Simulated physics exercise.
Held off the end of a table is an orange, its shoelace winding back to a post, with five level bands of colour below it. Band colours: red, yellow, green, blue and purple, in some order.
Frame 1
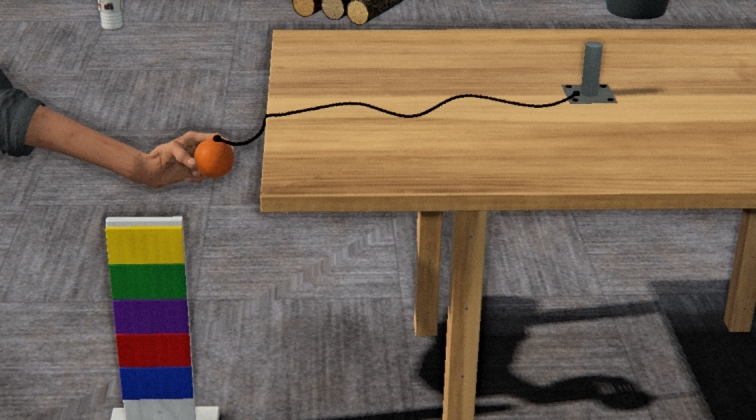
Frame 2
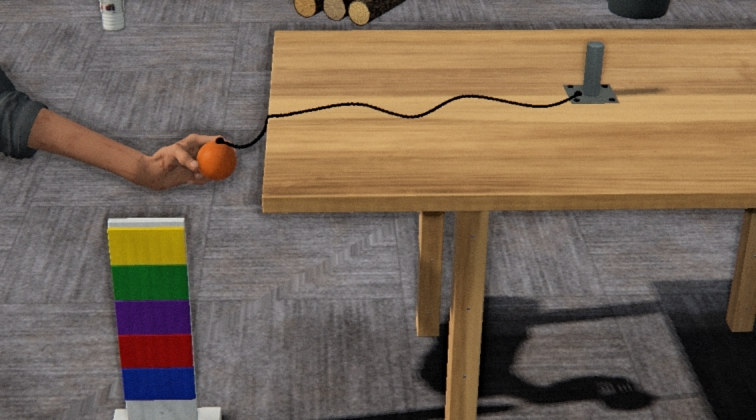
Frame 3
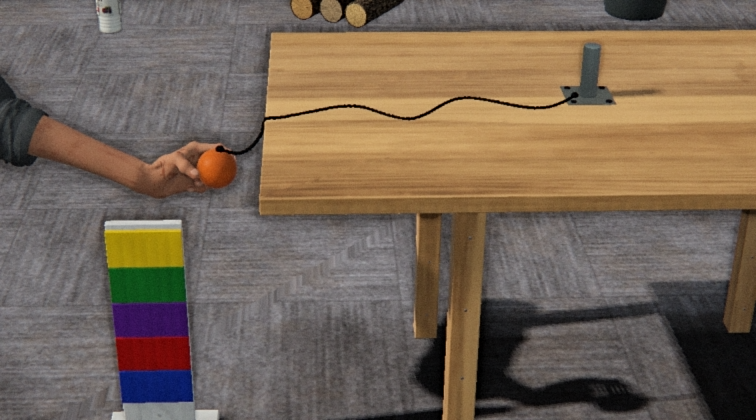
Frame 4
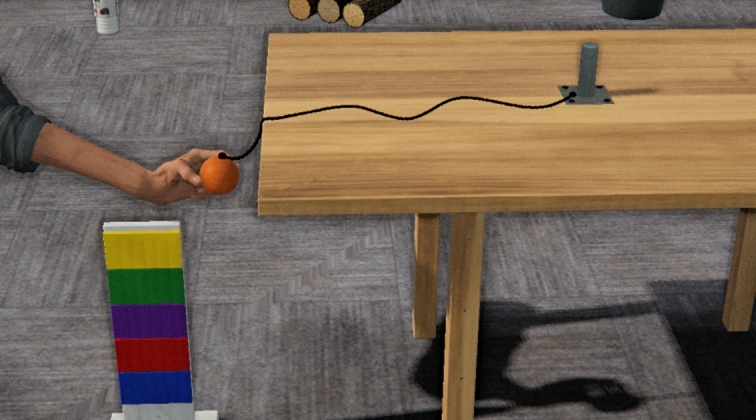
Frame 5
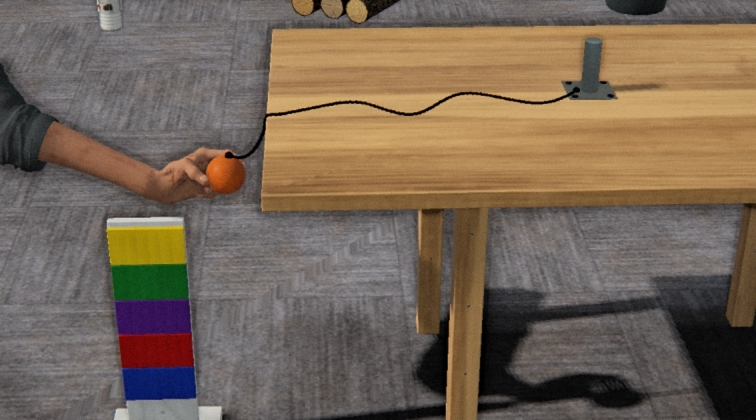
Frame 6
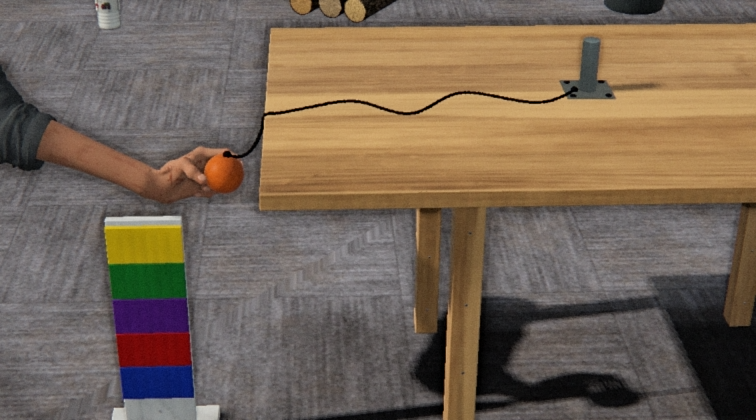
Beside a wooden table on a grey carpeted floor, a hand holds an orange ball tied to a dark cord that winds across the tabletop to a metal post, shifting only slightly down and right above a colour-banded board.
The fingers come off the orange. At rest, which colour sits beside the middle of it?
Its centre is beside yellow.
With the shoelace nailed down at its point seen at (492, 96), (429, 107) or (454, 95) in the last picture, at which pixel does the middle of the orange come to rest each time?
For the three tries you'd see (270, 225), (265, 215) and (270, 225).
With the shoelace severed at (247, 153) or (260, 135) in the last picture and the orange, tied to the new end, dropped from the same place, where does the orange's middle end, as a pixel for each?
One per try, the spots are (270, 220) and (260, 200).
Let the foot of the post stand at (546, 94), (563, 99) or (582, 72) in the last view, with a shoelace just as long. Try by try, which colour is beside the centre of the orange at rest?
In turn, green, then green, then yellow.
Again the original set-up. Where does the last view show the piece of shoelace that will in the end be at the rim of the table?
That spot is roughly at (313, 107).
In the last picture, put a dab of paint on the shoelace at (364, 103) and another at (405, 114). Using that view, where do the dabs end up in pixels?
The first at (319, 109), the second at (367, 105).
Soon after, orange near (248, 230); level with yellow.
After that, orange near (297, 230); level with yellow.
And then, orange near (278, 239); level with yellow.
In the end, orange near (274, 240); level with yellow. Its centre hangs level with the yellow band.
